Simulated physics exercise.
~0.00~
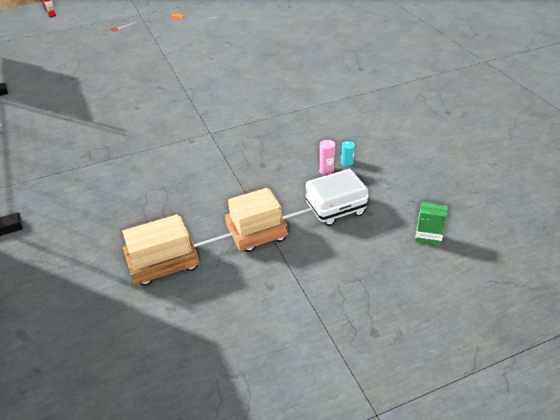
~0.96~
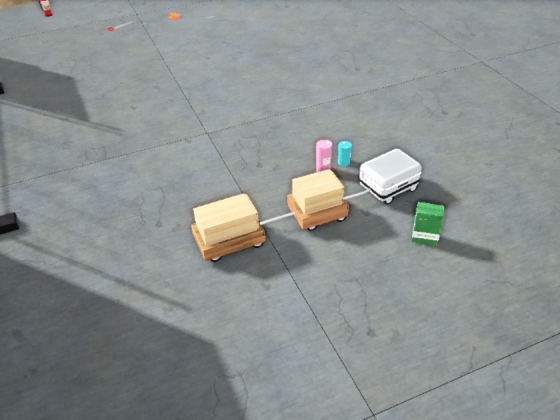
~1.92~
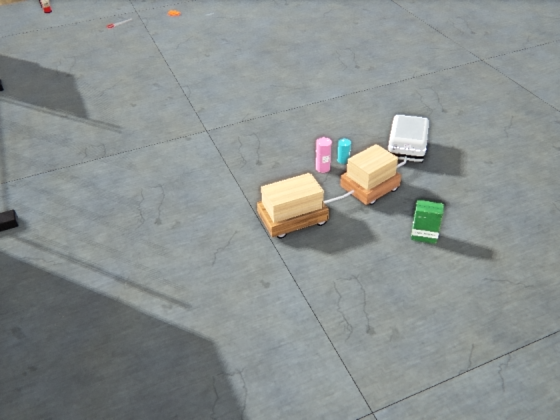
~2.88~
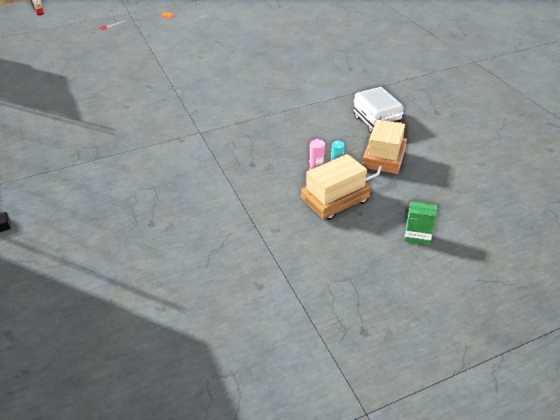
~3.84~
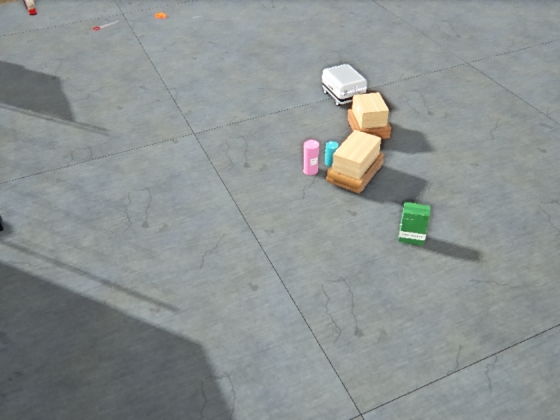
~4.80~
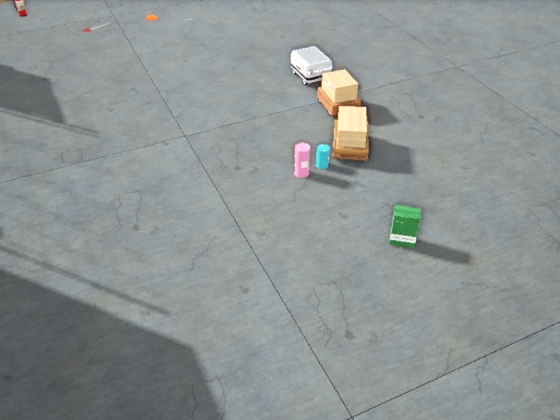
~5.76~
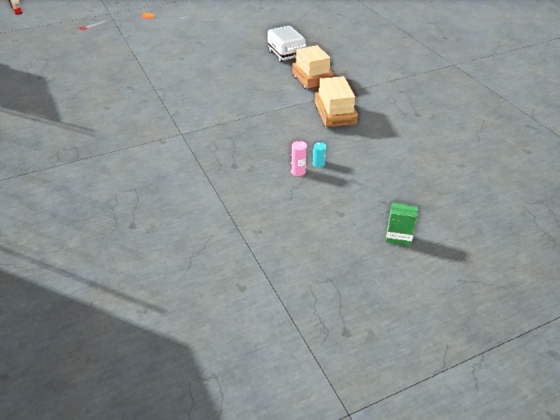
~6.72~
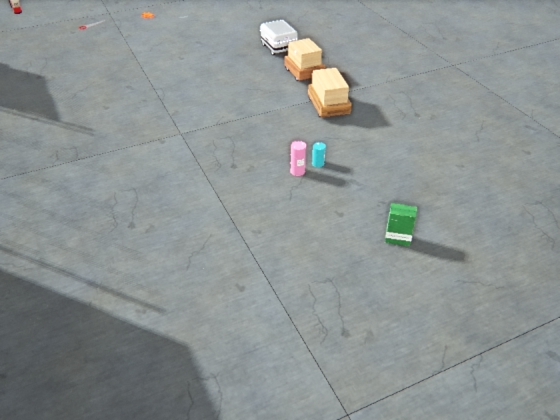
The clip opens on a gray concrete floor where a white tug pulls two wooden carts loaded with pale boxes, near a pink canister, a turquoise canister and a green box. The train rolls to the right, passing between the canisters and the green box. The tug then curves left around the canisters, heading up and away, and the two carts swing around behind it. The rear cart passes close to the turquoise canister without moving it. The train straightens and continues toward the upper left, while both canisters and the green box remain standing in their places.
